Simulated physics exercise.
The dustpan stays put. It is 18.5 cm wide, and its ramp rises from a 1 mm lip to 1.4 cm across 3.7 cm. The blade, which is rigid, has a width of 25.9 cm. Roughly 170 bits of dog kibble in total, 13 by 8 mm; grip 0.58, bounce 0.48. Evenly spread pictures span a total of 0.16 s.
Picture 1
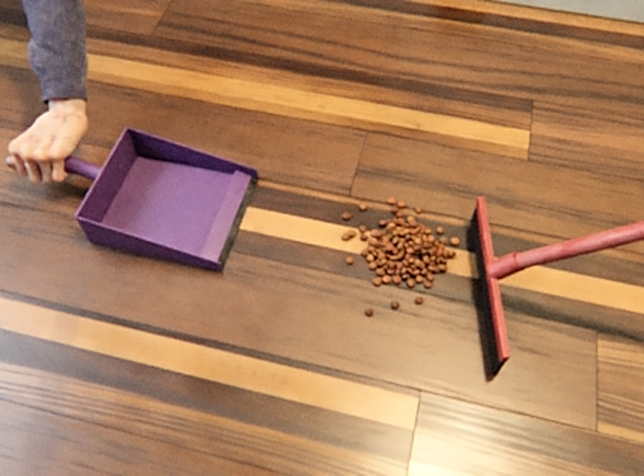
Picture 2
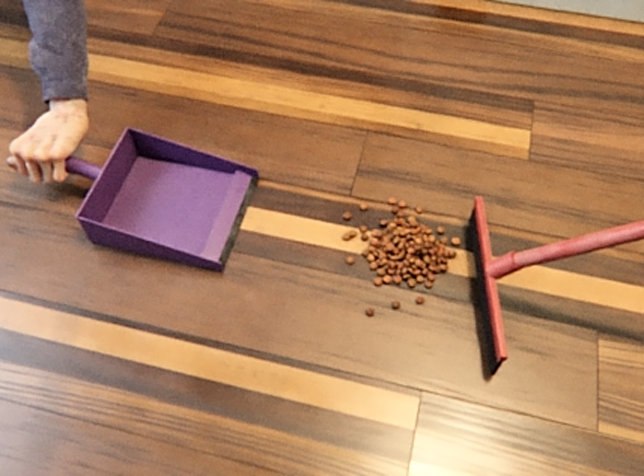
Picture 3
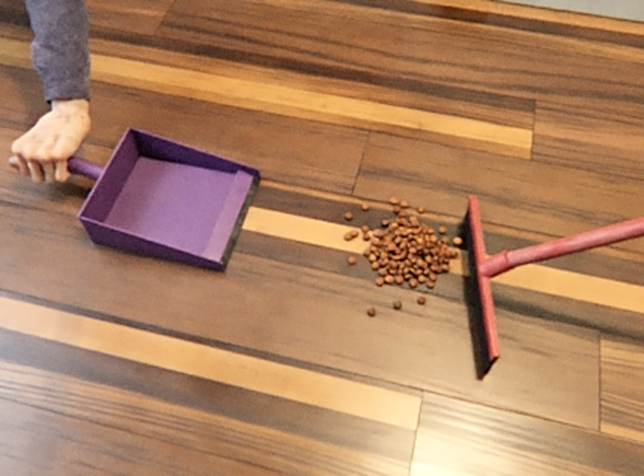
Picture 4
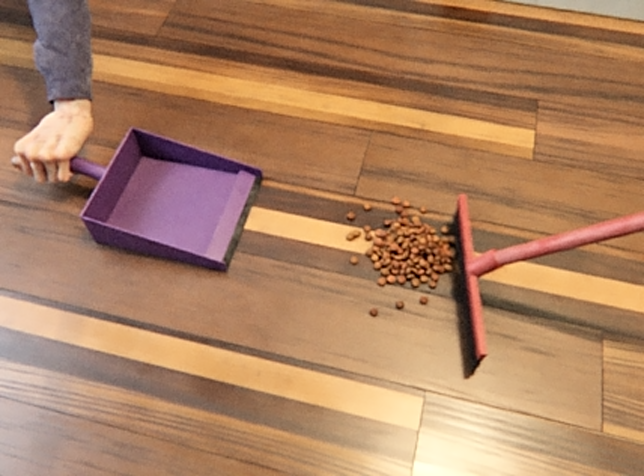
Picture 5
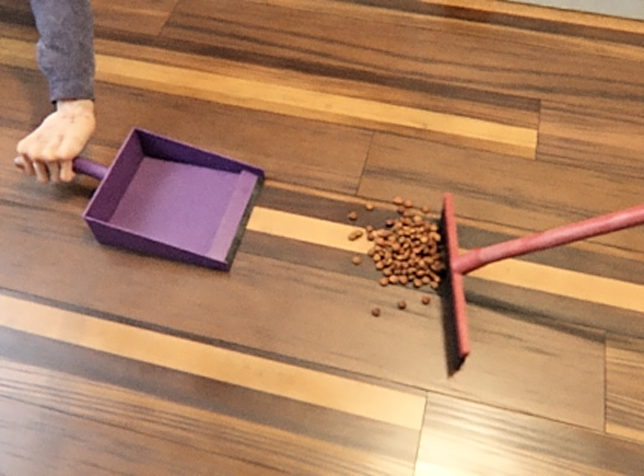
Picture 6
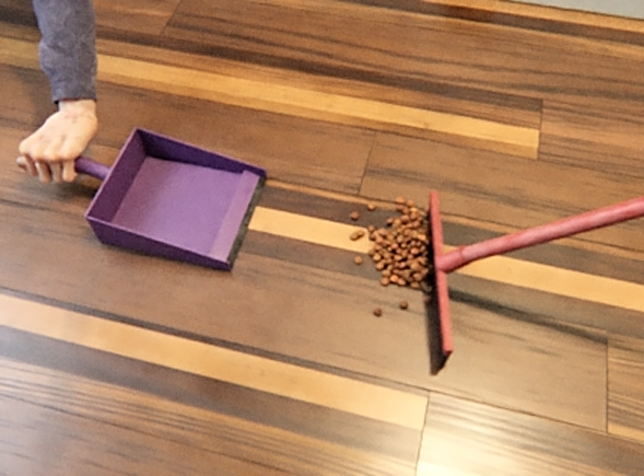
At the start, a hand at left holds a purple dustpan on a striped wooden floor, with a loose pile of small brown kibble and a red-handled blade to its right. The blade slides left, meets the pile's right edge, then pushes into it, bunching the pieces while the dustpan barely shifts.
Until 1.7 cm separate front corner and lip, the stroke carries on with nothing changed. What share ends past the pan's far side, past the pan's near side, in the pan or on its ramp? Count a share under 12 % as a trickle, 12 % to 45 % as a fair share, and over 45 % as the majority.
In the end far side: Odds are it gets a meagre share, near side: Odds are it gets a so-so share, pan: Odds are it gets a so-so share.
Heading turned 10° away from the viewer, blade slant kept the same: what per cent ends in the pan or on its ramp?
I'd expect close to 25 percent.
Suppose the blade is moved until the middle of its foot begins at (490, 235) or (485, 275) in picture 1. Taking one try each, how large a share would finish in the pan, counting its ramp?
First try about 15 per cent, second about 25 per cent.
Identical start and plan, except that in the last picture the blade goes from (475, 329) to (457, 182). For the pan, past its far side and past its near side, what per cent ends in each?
That ends as pan 0, far 30, and near 0.
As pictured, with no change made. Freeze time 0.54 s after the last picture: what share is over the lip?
I'd say around 25 in a hundred has made it so far.
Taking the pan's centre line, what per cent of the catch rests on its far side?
About 30 percent of it.
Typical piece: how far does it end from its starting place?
26 cm, roughly.
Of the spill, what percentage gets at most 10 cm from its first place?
5 %.
Then, 0.18 s after the last picture, middle of the blade 17 cm from the lip; 0 % over the lip, far side 5 %, near side 5 %.
Then, 0.29 s after the last picture, middle of the blade 8 cm from the lip; 0 % over the lip, far side 5 %, near side 15 %.
Then, 0.54 s after the last picture, middle of the blade 5 cm from the lip; 25 % over the lip, far side 5 %, near side 15 %.
In the end, far side 5 %, near side 15 %, pan 25 %, in front of the lip or behind the blade 50 %.
